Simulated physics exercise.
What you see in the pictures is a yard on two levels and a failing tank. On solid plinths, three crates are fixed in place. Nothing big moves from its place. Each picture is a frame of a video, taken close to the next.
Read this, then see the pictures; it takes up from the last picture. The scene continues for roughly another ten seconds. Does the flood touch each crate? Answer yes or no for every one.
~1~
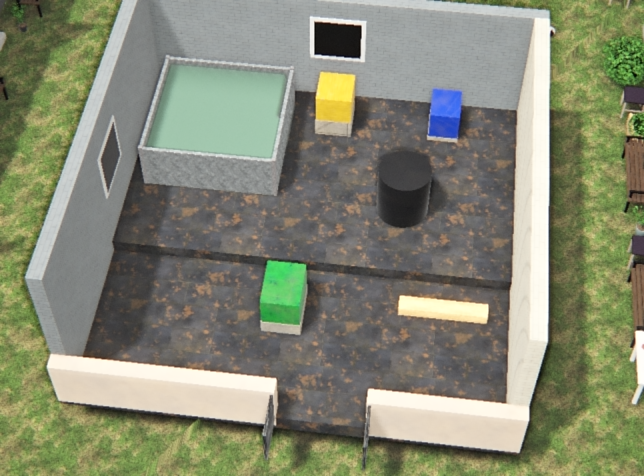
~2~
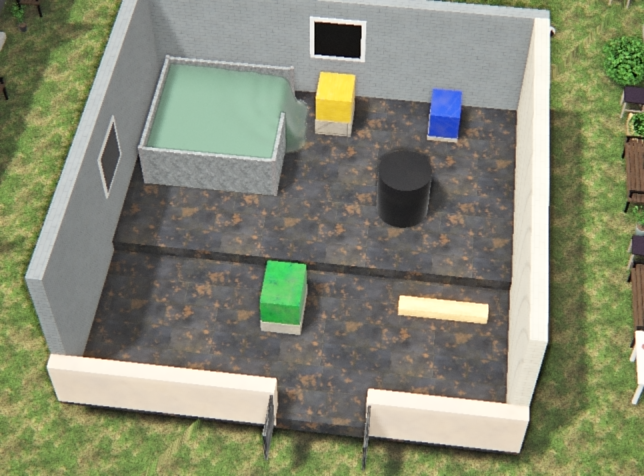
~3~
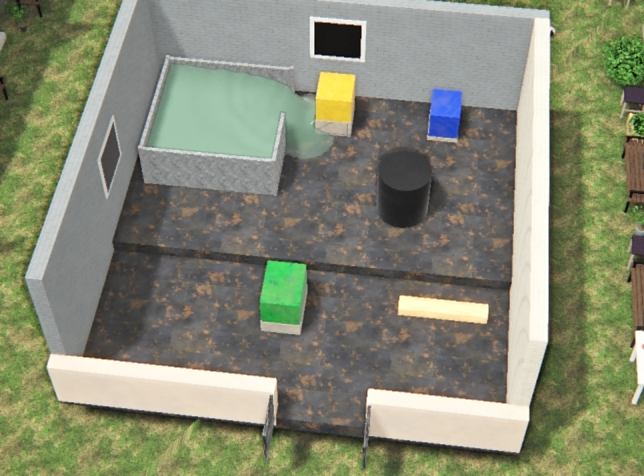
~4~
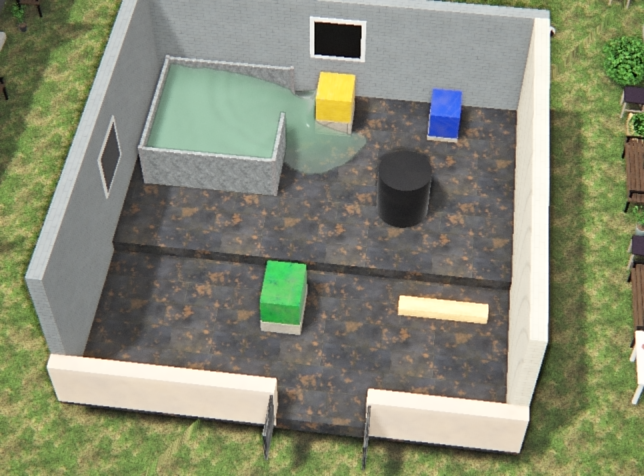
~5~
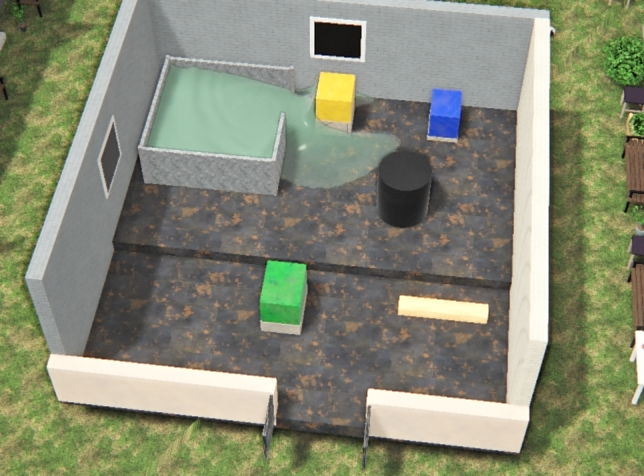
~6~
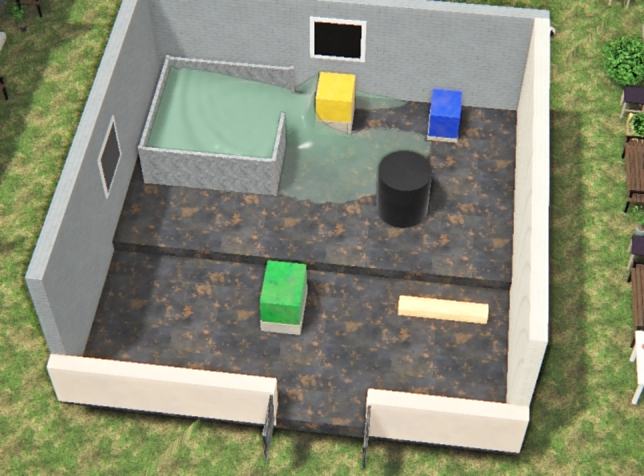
Green crate: No; yellow crate: Yes; blue crate: Yes.
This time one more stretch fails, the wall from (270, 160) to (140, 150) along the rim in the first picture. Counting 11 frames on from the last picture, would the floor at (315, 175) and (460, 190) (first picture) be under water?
Point one: Still bare; point two: Still bare.
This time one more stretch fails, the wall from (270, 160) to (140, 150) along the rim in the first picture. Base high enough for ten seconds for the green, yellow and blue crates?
Result: Green crate gets overtopped, yellow crate is left untouched, blue crate is left untouched.
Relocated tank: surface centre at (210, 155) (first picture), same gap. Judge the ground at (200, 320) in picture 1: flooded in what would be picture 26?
At that spot: Bone-dry.
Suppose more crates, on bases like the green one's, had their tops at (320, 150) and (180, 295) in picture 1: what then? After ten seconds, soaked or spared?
I'd expect the first one gets submerged and the next one is left untouched.
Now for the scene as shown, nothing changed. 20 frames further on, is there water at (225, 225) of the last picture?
Answer: No flooding.
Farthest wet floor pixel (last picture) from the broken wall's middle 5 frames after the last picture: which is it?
Somewhere close to (507, 219).
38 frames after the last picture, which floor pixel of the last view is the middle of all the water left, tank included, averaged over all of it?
My guess is about (307, 196).
A moment on, water covers 25 % of the floor; the green crate not reached, the yellow crate water round its plinth, the blue crate water round its plinth.
Next, water covers 45 % of the floor; the green crate water round its plinth, the yellow crate water round its plinth, the blue crate water round its plinth.
Then, water covers 65 % of the floor; the green crate water round its plinth, the yellow crate water round its plinth, the blue crate water round its plinth.
Later, water covers 85 % of the floor; the green crate water round its plinth, the yellow crate water round its plinth, the blue crate water round its plinth.
In the end, water covers 90 % of the floor; the green crate stayed above the water, the yellow crate was topped, the blue crate was topped.
